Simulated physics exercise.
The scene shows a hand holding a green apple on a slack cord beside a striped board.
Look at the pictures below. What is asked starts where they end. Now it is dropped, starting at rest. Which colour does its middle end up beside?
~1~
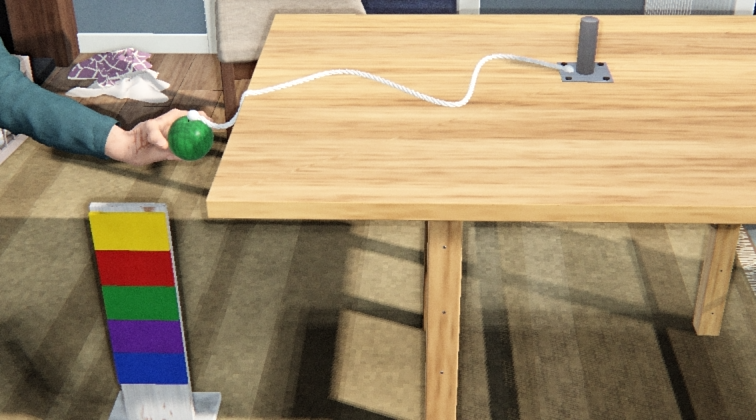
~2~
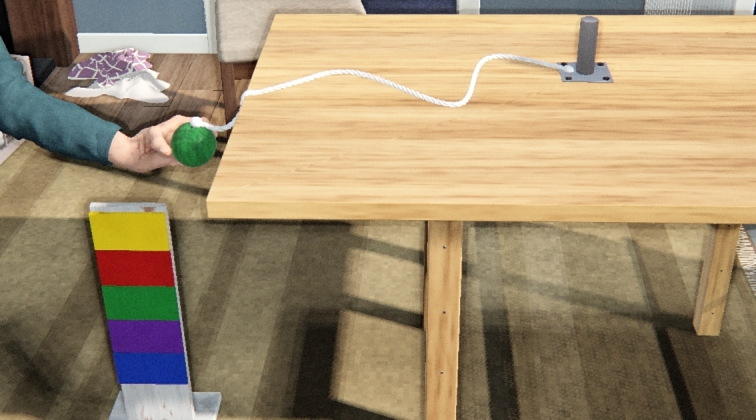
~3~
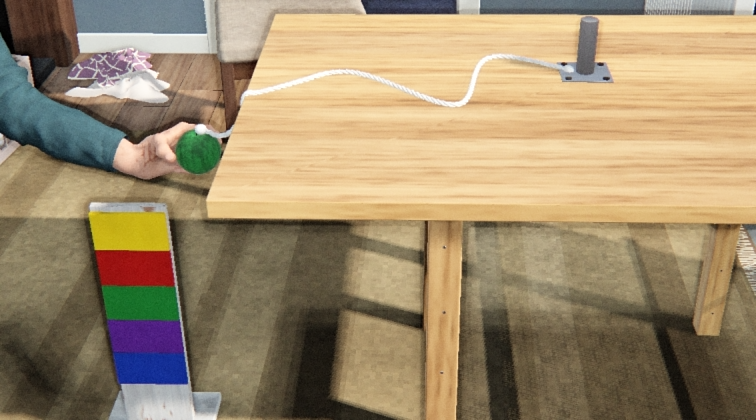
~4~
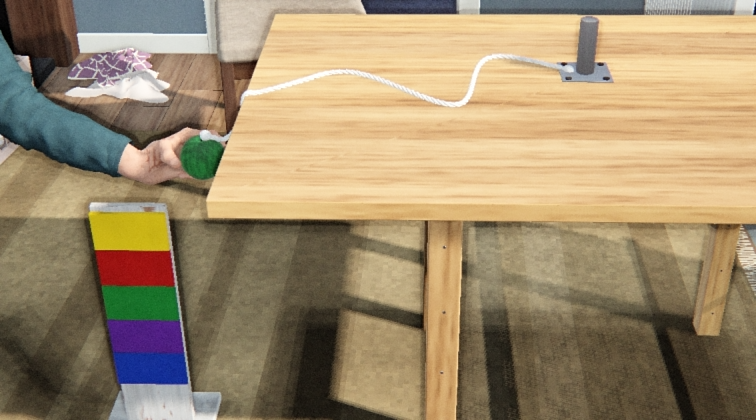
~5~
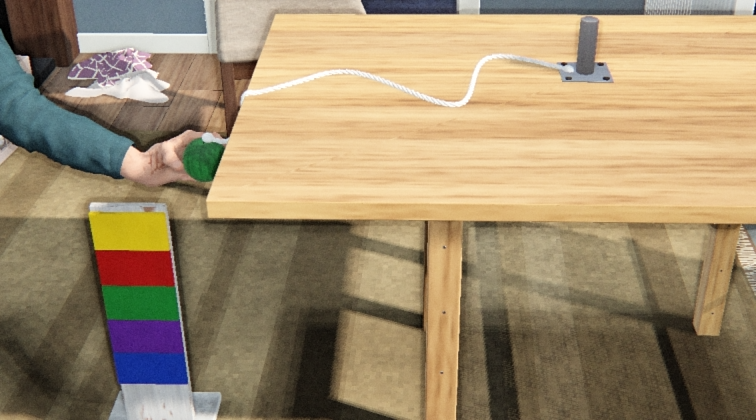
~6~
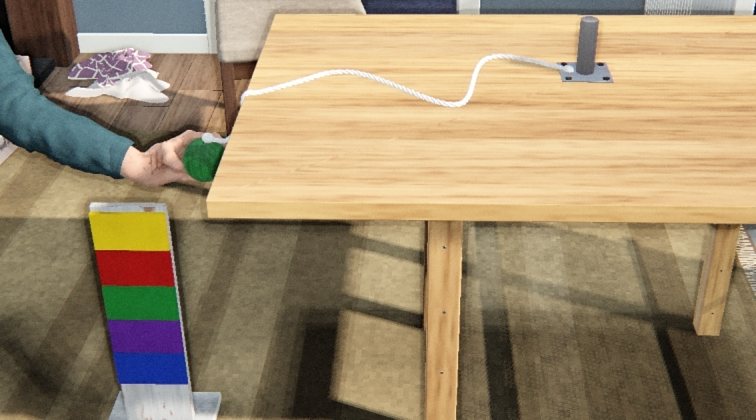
Green.
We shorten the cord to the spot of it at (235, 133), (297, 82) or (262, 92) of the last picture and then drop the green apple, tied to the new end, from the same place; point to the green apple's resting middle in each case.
The pixels are (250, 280), (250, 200) and (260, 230), in the order of the tries.
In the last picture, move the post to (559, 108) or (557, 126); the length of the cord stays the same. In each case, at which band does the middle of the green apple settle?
Answer, in order: Purple, purple.
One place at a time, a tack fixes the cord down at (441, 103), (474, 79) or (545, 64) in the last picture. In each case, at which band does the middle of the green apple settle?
First try yellow, second red, third green.
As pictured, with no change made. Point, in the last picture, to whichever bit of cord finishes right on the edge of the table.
Location: About (368, 76).
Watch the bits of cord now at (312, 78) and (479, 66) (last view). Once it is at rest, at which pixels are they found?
Well, the first one sits at (249, 159), and the second one sits at (456, 79).
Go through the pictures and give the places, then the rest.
Green apple (191, 138); yellow (129, 233); red (135, 269); green (140, 304); purple (146, 338); blue (151, 370), in the first frame.
Green apple (194, 144); cord through (530, 61) (474, 77) (431, 100) (362, 75) (275, 88), in the second frame.
Green apple (198, 151), in the third frame.
Green apple (203, 157); cord through (530, 61) (474, 77) (431, 100) (362, 75) (275, 88), in the fourth frame.
Green apple (206, 160), in the fifth frame.
Green apple (206, 160); cord through (530, 61) (474, 77) (431, 100) (362, 75) (275, 88), in the sixth frame.
Soon after, apple near (259, 281); level with green.
Then, apple near (240, 300); level with green.
At rest, apple near (258, 300); level with green. At green.
